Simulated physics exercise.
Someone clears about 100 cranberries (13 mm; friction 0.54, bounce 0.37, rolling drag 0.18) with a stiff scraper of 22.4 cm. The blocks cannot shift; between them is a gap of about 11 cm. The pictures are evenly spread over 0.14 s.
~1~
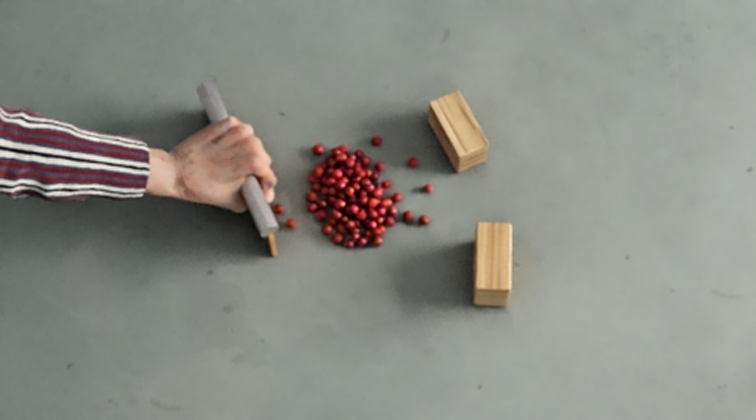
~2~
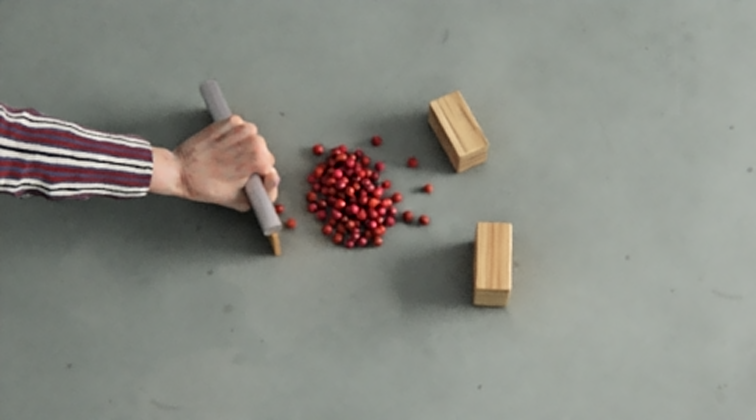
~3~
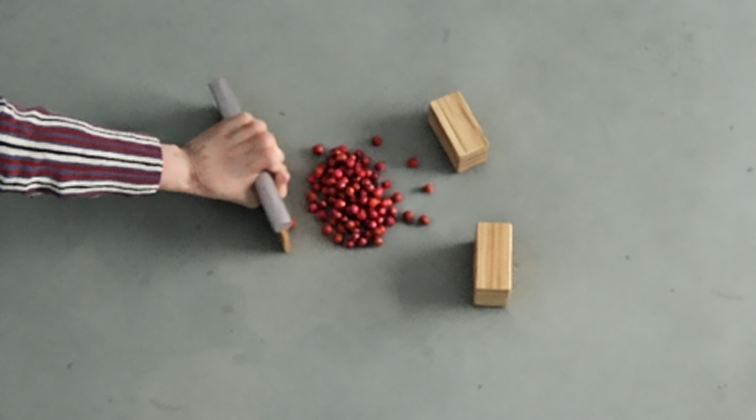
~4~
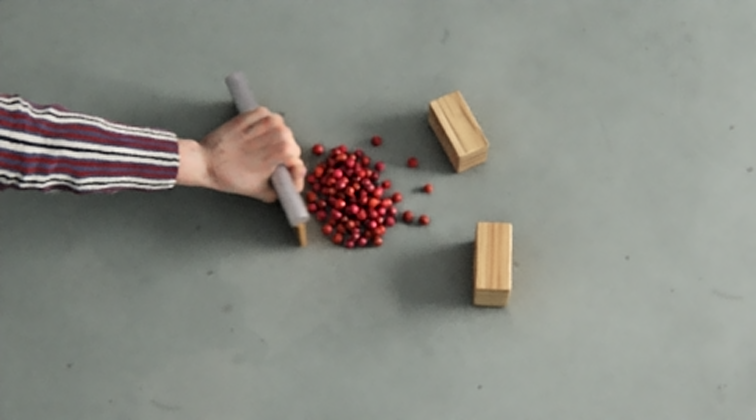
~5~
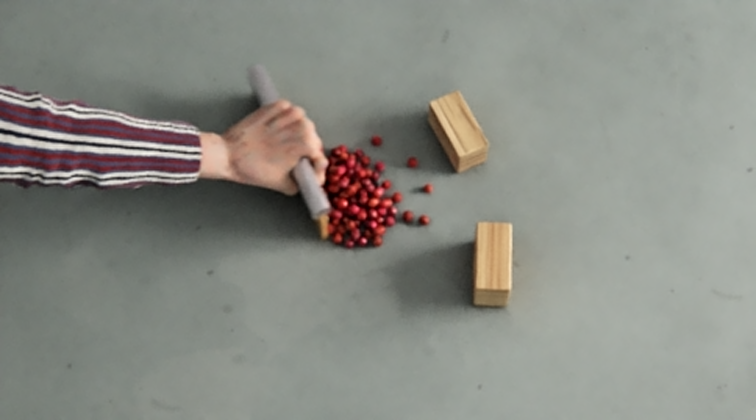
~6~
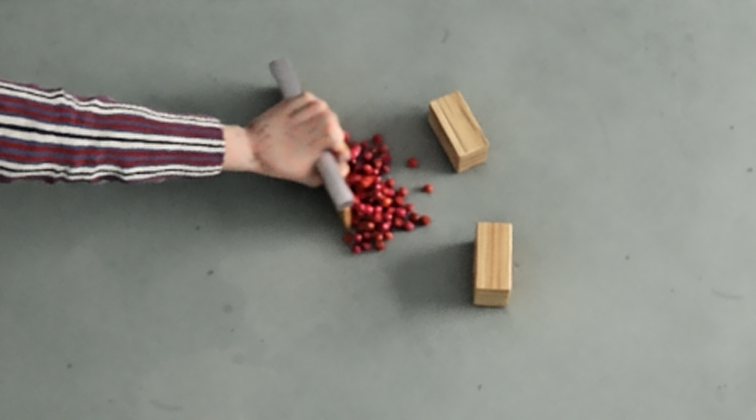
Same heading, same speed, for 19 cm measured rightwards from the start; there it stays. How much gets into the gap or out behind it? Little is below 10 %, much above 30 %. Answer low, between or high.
In or through the gap: Between.
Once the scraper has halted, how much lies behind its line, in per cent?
Roughly 10 per cent.
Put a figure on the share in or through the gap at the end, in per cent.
Some 15 per cent.
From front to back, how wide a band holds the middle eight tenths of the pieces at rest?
Some 22 cm.
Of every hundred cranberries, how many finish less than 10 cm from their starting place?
Some 15 per cent.
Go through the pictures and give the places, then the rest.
In the first picture, scraper from (271, 238) to (207, 94); moved 0.0 cm; pieces shifted so far, 0; middle of the spill at (349, 191); block at (494, 256); block at (459, 123).
In the second picture, scraper from (274, 237) to (210, 93); moved 0.4 cm; pieces shifted so far, 0; middle of the spill at (349, 191).
In the third picture, scraper from (284, 234) to (219, 90); moved 1.7 cm; pieces shifted so far, 0; middle of the spill at (349, 191).
In the fourth picture, scraper from (301, 228) to (235, 85); moved 3.9 cm; pieces shifted so far, 3; middle of the spill at (349, 191).
In the fifth picture, scraper from (323, 220) to (256, 78); moved 6.7 cm; pieces shifted so far, 20; middle of the spill at (351, 190).
In the sixth picture, scraper from (346, 212) to (279, 71); moved 9.7 cm; pieces shifted so far, 100; middle of the spill at (364, 183); block at (494, 256); block at (459, 123).
Then, 0.12 s after the last picture, scraper 19 cm from its start, spill 21 cm wide; round the far block 15 %, held up before the blocks 85 %.
Then, 0.24 s after the last picture, scraper 19 cm from its start, spill 27 cm wide; in or through the gap 15 %, round the far block 20 %, held up before the blocks 65 %.
Then, 0.34 s after the last picture, scraper 19 cm from its start, spill 29 cm wide; in or through the gap 15 %, round the far block 20 %, held up before the blocks 65 %.
In the end, in or through the gap 15 %, round the near block 0 %, round the far block 20 %, held up before the blocks 65 %.
